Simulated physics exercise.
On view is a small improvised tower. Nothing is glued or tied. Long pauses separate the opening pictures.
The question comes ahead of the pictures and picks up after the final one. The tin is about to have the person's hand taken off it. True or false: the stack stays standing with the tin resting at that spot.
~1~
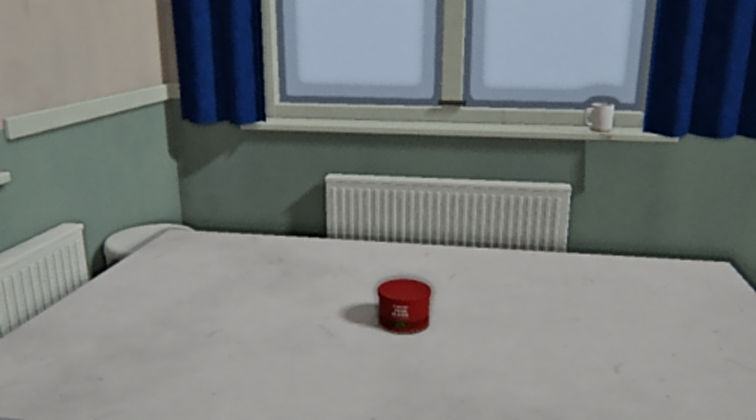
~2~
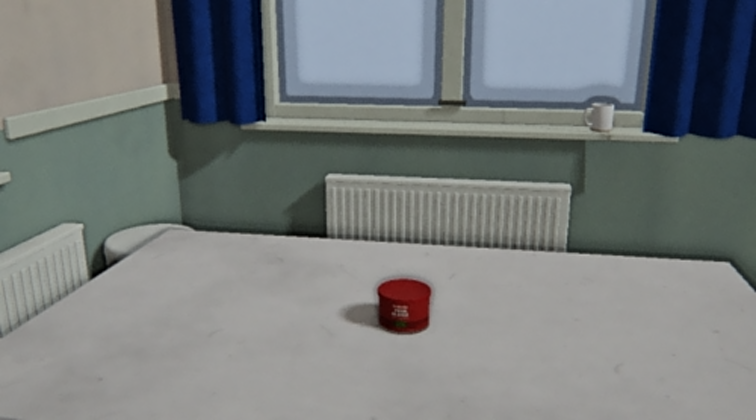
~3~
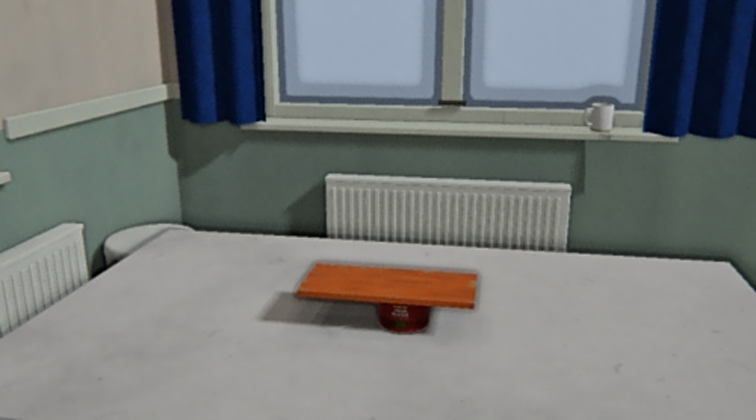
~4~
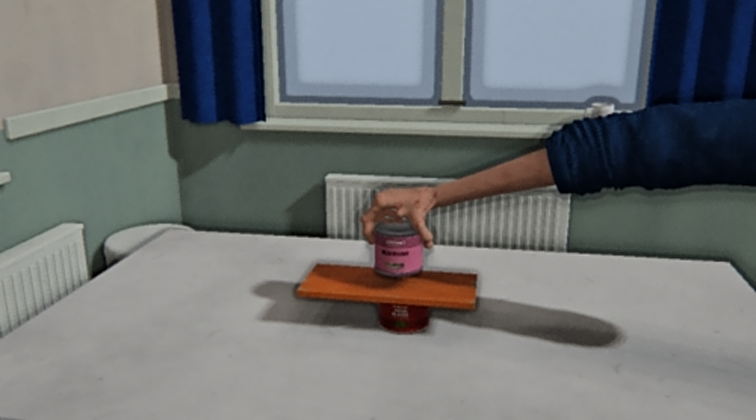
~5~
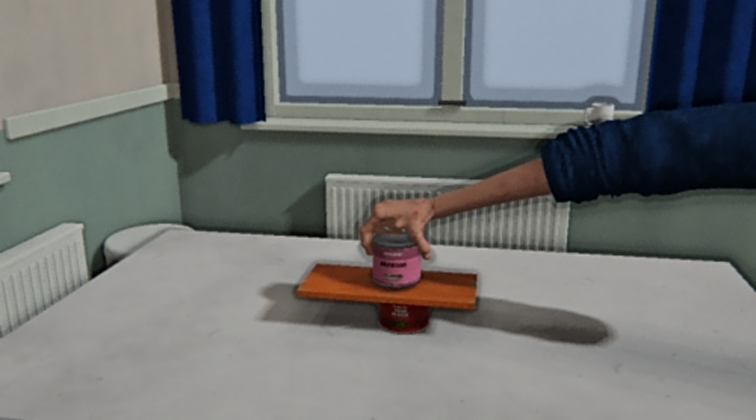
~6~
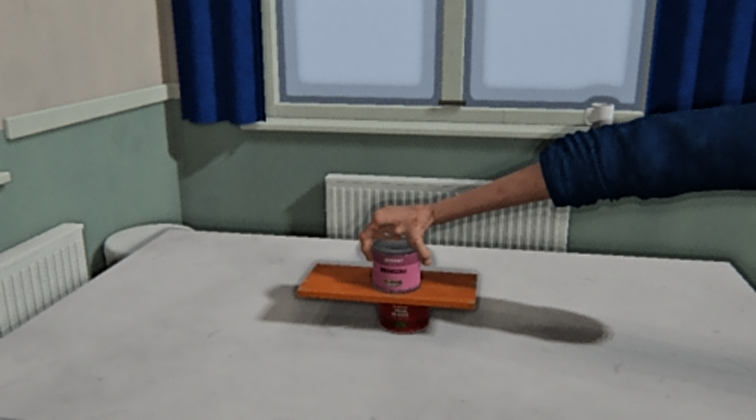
True.
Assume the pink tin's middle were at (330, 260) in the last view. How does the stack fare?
Topples.
Then, 0.80 s past the last view, nothing moves.
Then, 1.70 s past the last view, pink tin resting near (397, 265).
Finally, all 3 still in place. Final places as the last picture's camera would see them, pink tin near (397, 265). The stack keeps its balance.
